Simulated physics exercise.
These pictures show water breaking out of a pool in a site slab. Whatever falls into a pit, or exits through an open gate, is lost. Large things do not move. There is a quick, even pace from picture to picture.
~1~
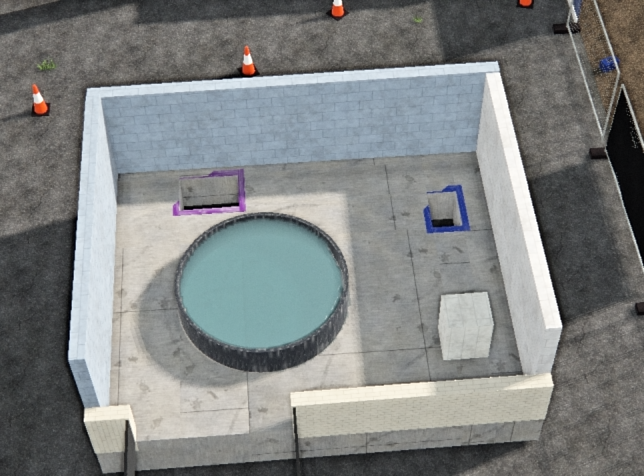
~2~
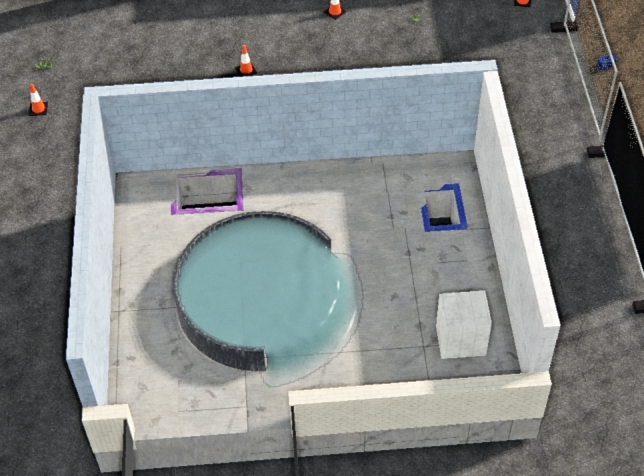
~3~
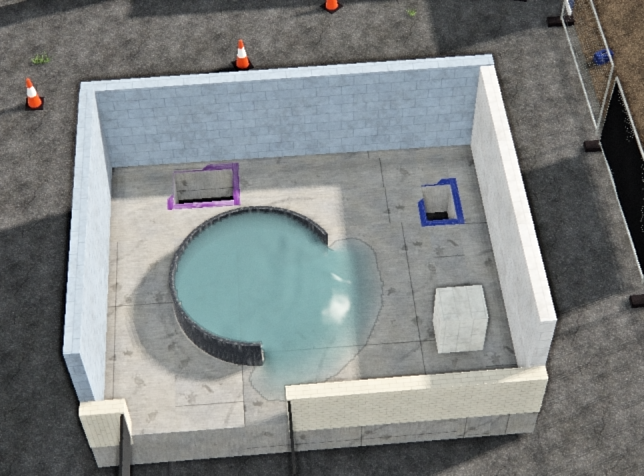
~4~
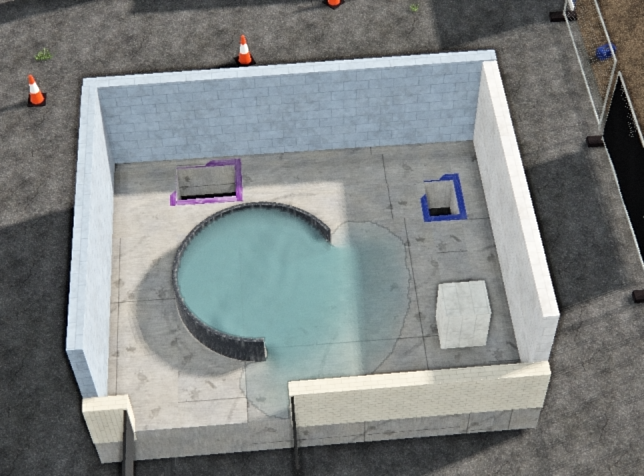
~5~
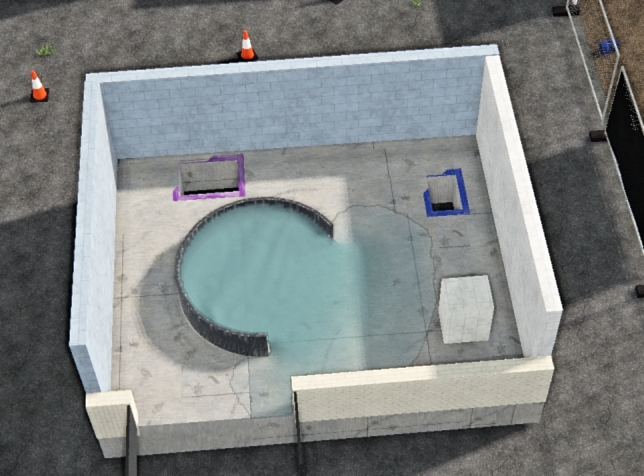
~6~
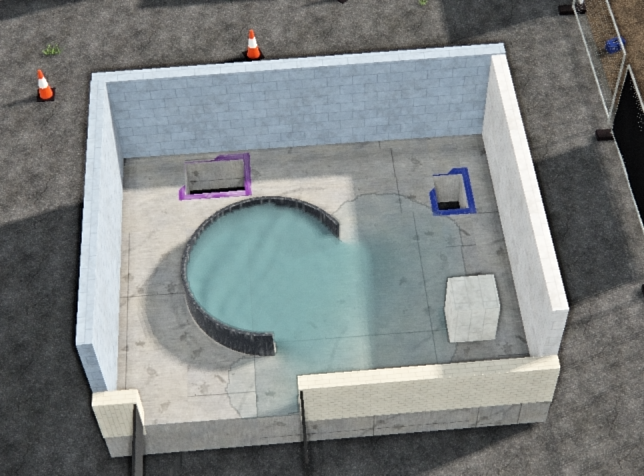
In a walled concrete yard, water pours from a round pool's open right side and spreads.
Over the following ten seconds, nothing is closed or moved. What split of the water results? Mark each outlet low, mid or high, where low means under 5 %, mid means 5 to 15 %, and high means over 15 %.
Marks - gate: Mid, blue pit: High, purple pit: Mid.
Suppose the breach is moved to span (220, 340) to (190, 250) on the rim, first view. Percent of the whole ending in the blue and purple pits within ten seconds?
Blue 0 %, purple 20 %.
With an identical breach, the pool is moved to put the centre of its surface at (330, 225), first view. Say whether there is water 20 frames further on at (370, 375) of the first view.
The answer is submerged.
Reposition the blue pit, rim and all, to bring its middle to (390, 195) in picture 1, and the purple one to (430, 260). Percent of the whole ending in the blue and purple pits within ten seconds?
Of the total, the blue pit holds 12 per cent and the purple pit 40 per cent.
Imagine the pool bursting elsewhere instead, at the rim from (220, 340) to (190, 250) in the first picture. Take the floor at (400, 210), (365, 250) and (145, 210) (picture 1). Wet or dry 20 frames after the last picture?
In the order asked: Out of reach, out of reach, sodden.
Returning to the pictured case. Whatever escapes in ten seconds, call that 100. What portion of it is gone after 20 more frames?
Close to 15 %.
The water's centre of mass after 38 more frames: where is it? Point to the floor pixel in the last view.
The water's middle lies around (376, 277).
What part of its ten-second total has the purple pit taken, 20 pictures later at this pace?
I'd put it at 0 percent.
A moment on, water covers 40 % of the floor; the gate 1 %, the blue pit 1 %, the purple pit 0 %.
Next, water covers 40 % of the floor; the gate 2 %, the blue pit 1 %, the purple pit 0 %.
Then, water covers 50 % of the floor; the gate 2 %, the blue pit 5 %, the purple pit 0 %.
Later, water covers 80 % of the floor; the gate 4 %, the blue pit 17 %, the purple pit 0 %.
In the end, water covers 95 % of the floor; the gate 9 %, the blue pit 29 %, the purple pit 7 %.
